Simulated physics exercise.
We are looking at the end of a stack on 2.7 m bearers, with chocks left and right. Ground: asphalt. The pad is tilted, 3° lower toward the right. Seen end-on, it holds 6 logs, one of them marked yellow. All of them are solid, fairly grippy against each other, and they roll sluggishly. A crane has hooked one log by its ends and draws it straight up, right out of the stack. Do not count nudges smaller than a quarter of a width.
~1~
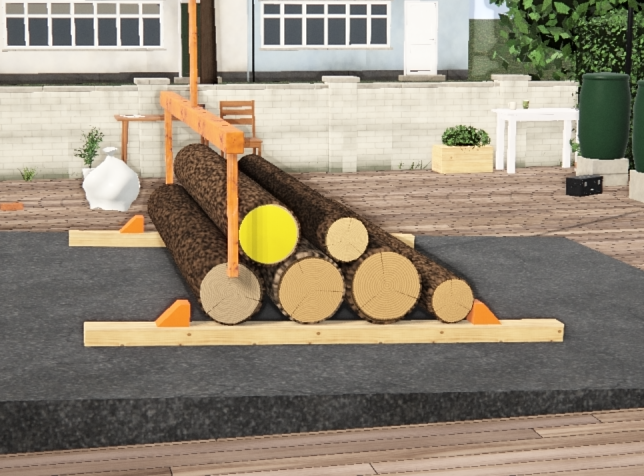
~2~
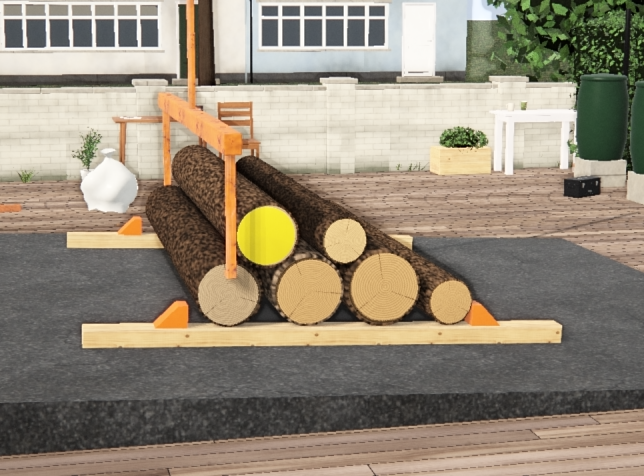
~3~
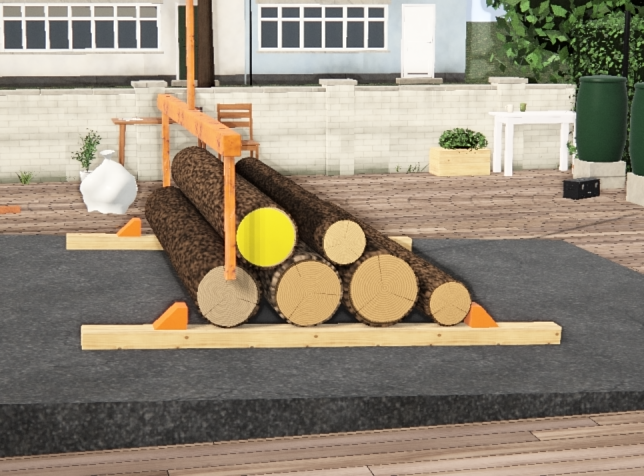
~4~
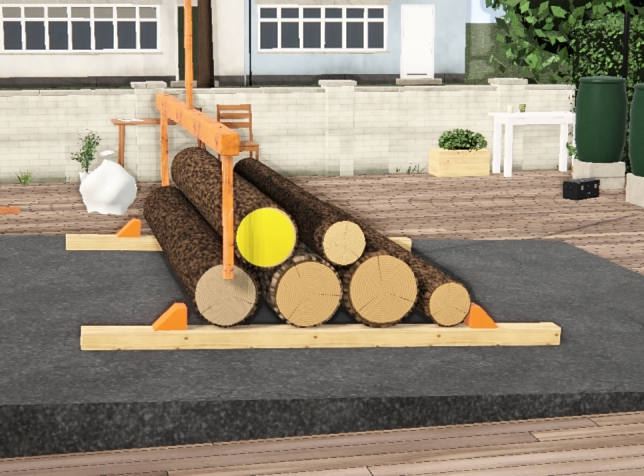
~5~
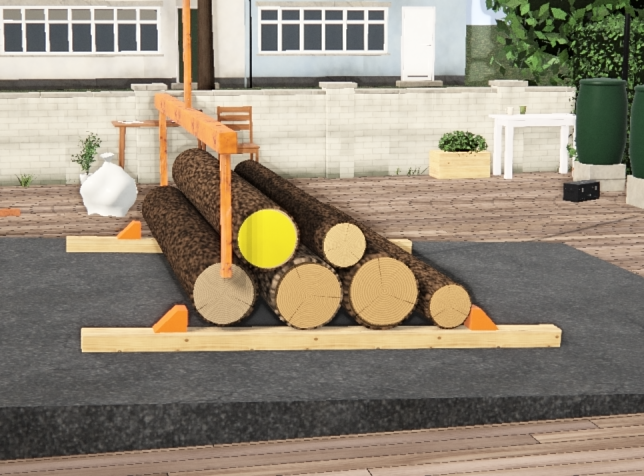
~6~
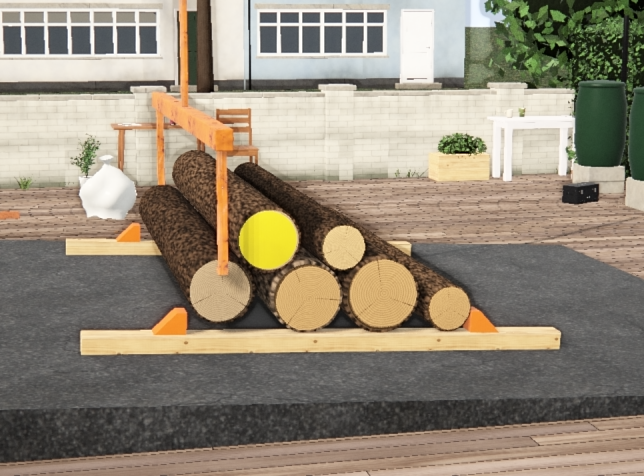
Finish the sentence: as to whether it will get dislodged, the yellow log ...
... will.
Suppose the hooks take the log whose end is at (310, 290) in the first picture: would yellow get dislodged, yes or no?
Then yellow would do so.
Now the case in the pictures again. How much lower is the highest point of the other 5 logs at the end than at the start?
The top drops by around 10 cm.
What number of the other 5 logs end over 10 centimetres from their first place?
1.
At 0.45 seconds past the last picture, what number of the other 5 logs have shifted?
At that instant the count is 0.
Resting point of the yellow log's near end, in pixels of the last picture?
You'll find it at roughly (220, 301) in the final picture.
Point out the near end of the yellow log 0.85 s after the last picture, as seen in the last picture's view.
I'd put it somewhere around (238, 285) in that view.
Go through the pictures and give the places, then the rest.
In the first picture, yellow (269, 235); hooked one at (232, 292); the pad slopes 3° down to the right; 4 of the 6 form the bottom row.
In the second picture, yellow (267, 237); hooked one at (230, 294).
In the third picture, yellow (267, 238); hooked one at (229, 295).
In the fourth picture, yellow (267, 238); hooked one at (227, 294), up 1 cm.
In the fifth picture, yellow (268, 240); hooked one at (225, 293), up 3 cm.
In the sixth picture, yellow (269, 241); hooked one at (221, 291), up 6 cm.
Another 0.5 s on from the last picture, yellow is 4 cm further right and 2 cm higher; 0 others dislodged.
Another 0.9 s on from the last picture, yellow is 15 cm further left and 22 cm lower; 1 other dislodged.
In the end (1.2 s after the last picture), yellow is 25 cm further left and 30 cm lower; 1 other dislodged.
